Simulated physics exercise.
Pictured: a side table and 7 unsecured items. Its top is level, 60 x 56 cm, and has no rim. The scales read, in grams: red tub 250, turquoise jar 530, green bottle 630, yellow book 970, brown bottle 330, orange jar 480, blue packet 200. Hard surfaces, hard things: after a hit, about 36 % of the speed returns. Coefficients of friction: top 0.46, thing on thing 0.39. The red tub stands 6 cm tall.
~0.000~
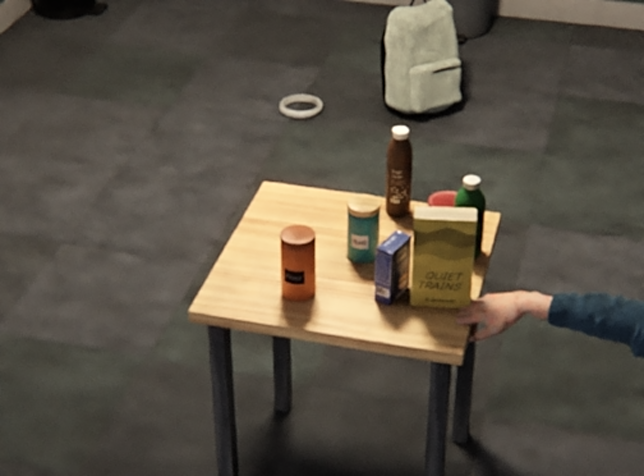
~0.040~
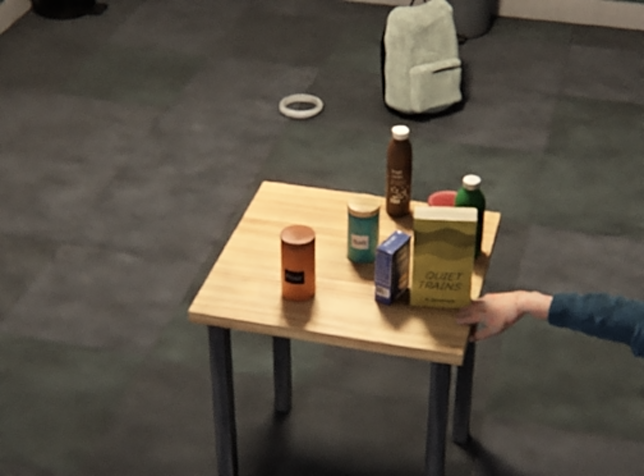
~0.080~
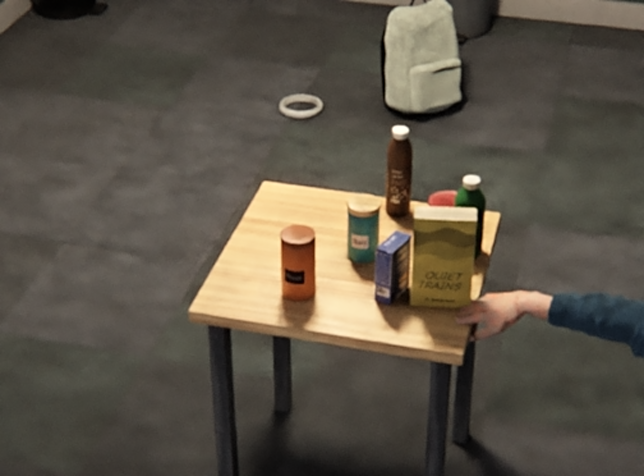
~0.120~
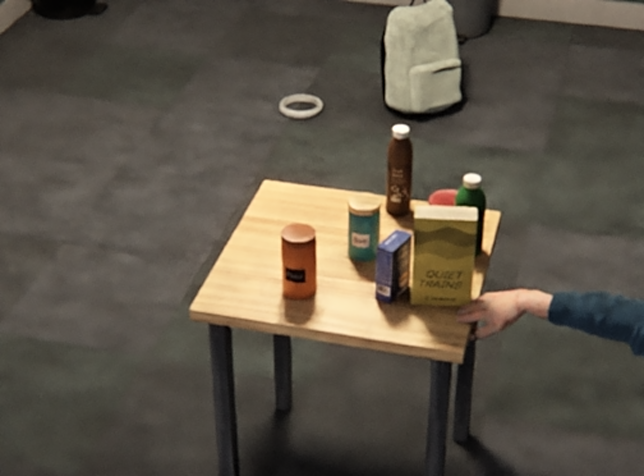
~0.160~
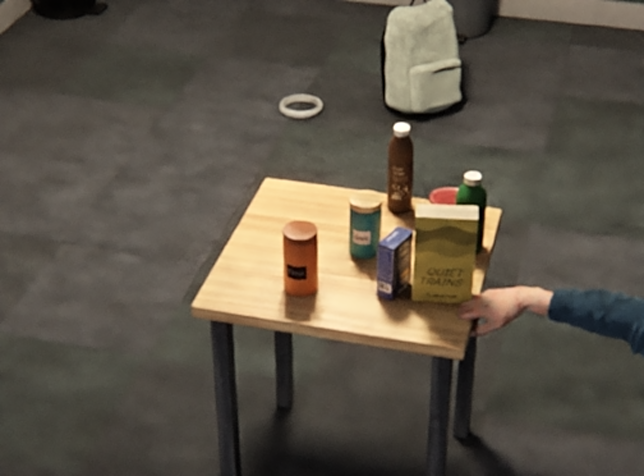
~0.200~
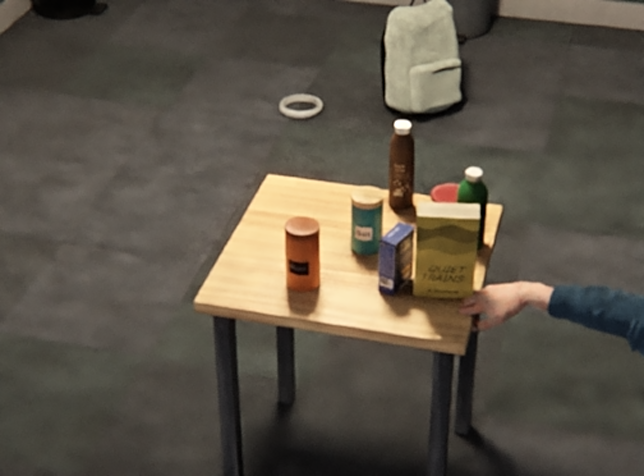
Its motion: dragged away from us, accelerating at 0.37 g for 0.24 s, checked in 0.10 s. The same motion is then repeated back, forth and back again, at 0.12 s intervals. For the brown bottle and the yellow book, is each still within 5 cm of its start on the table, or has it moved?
The brown bottle has moved; the yellow book has moved.
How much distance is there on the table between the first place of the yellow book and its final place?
The shift is close to 15 cm.
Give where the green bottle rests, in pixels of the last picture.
Resting point, approx. (530, 358) px.
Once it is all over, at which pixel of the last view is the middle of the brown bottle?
Somewhere around (416, 341).
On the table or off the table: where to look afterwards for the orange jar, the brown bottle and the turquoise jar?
Observed: Orange jar remains in bounds; brown bottle exits its support; turquoise jar remains in bounds.
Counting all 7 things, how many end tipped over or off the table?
It adds up to 4.
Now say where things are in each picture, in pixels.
In the first frame, brown bottle (399, 171); yellow book (443, 258).
In the second frame, orange jar (298, 263).
In the third frame, blue packet (393, 268).
In the fourth frame, table along by 1 cm; turquoise jar (364, 227).
In the fifth frame, table along by 2 cm; yellow book (444, 254); orange jar (301, 258).
In the sixth frame, table along by 4 cm; brown bottle (402, 165); yellow book (446, 251) leaning 6°.
After 0.60 s, table along by 13 cm; brown bottle now off the table; yellow book on its side near (453, 278); green bottle leaning 43°.
After 1.00 s, green bottle now off the table; yellow book on its side near (442, 326); red tub slid 6 cm.
After 1.40 s, table along by 15 cm; red tub now off the table; yellow book on its side near (457, 276); blue packet slid 4 cm.
After 1.70 s, table along by 2 cm; yellow book on its side near (447, 310); blue packet slid 4 cm; orange jar slid 4 cm.
By the end (2.4 s), off the table, red tub, green bottle and brown bottle; tipped over on the table, yellow book; the other 3 in place, give or take 5 cm. Seen from the same camera at the end, brown bottle near (416, 341), yellow book near (442, 327).
